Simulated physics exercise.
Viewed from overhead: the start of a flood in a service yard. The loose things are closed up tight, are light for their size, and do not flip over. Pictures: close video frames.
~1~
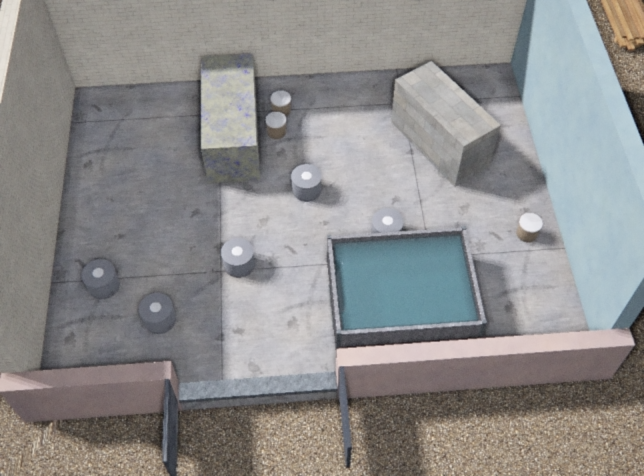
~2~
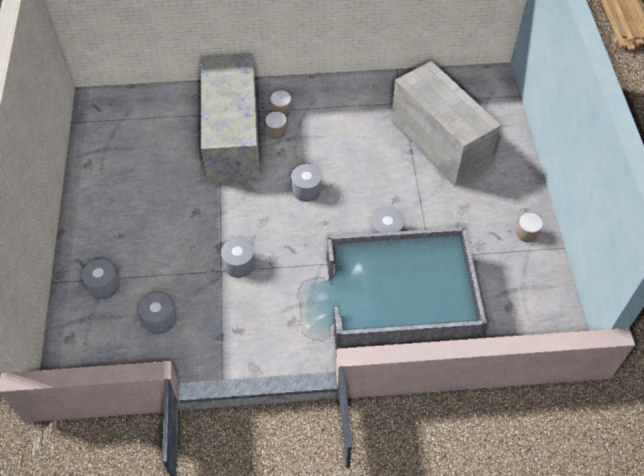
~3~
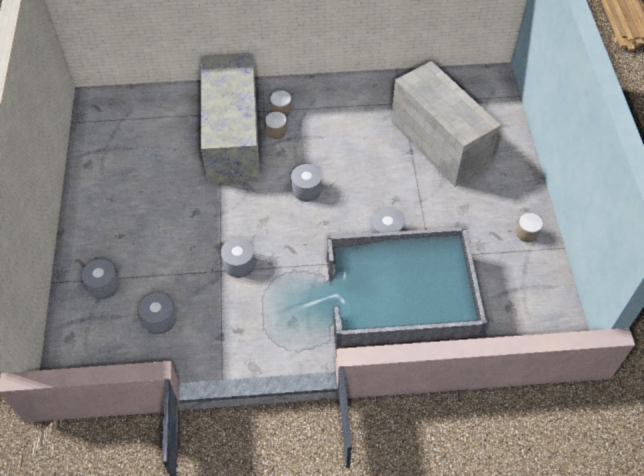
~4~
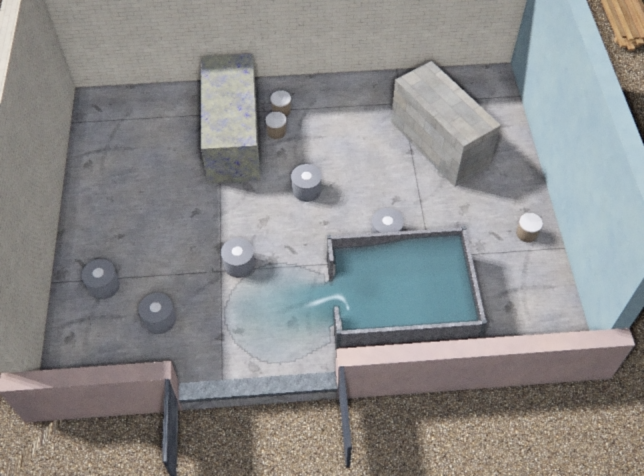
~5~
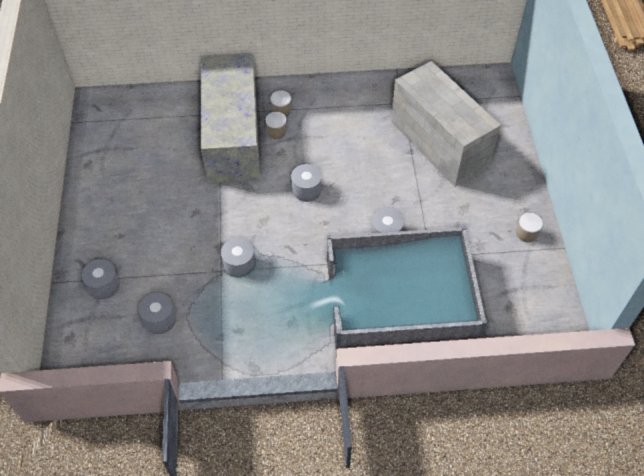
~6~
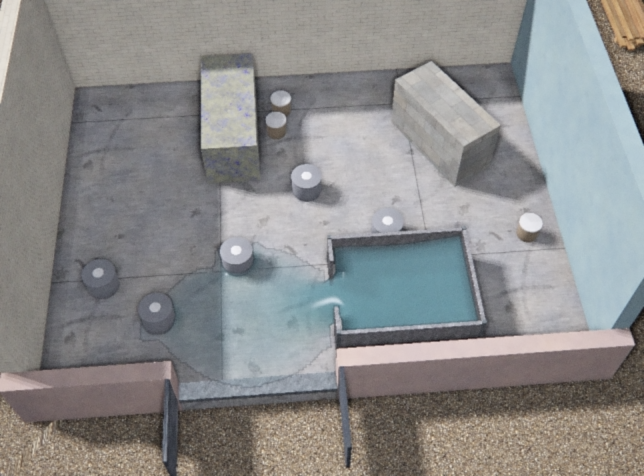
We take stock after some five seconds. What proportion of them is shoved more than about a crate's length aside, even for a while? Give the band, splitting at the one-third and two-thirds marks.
The share lands in the middle band, from one to two thirds.
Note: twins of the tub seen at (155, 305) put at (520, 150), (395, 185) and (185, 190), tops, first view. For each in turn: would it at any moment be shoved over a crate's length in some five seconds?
First falls short; second falls short; third driven off.
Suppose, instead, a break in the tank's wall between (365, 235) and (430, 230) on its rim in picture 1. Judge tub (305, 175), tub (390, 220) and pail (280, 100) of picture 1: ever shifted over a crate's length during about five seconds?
One after another: Goes the distance, then goes the distance, then goes the distance.
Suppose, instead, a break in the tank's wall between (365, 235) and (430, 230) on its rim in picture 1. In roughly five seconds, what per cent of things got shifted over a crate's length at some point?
Estimate: Some 50 per cent.
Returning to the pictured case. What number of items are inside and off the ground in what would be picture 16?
I get 2.
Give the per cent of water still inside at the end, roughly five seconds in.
Something like 88 per cent, give or take.
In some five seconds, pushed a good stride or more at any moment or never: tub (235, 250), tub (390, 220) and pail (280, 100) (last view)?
Well, in the order you gave them, the first went the distance, the second stayed under the mark, and the third stayed under the mark.
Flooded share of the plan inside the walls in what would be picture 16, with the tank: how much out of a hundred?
I'd put it at around 40 in a hundred.
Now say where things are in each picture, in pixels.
A tub at (237, 251) rests on the ground; a tub at (156, 307), on the bottom; 0 of 8 have shifted, in the first picture.
A tub at (237, 251), on the bottom; a tub at (156, 307), on the bottom; 0 of 8 have shifted, in the second picture.
A tub at (237, 251), on the bottom; a tub at (156, 307) rests on the ground; 0 of 8 have shifted, in the third picture.
A tub at (237, 251) rests on the ground; a tub at (156, 307), on the bottom; 0 of 8 have shifted, in the fourth picture.
A tub at (237, 251), on the bottom; a tub at (156, 307), on the bottom; 0 of 8 have shifted, in the fifth picture.
A tub at (236, 250) rests on the ground; a tub at (155, 307) rests on the ground; 0 of 8 have shifted, in the sixth picture.
A moment on, 0 of 8 are well off their spots; 0 afloat.
Next, 3 of 8 are well off their spots; 2 afloat.
Later, 3 of 8 are well off their spots; 3 afloat.
In the end, 3 of 8 are well off their spots, and 3 have been at some point; 3 afloat.
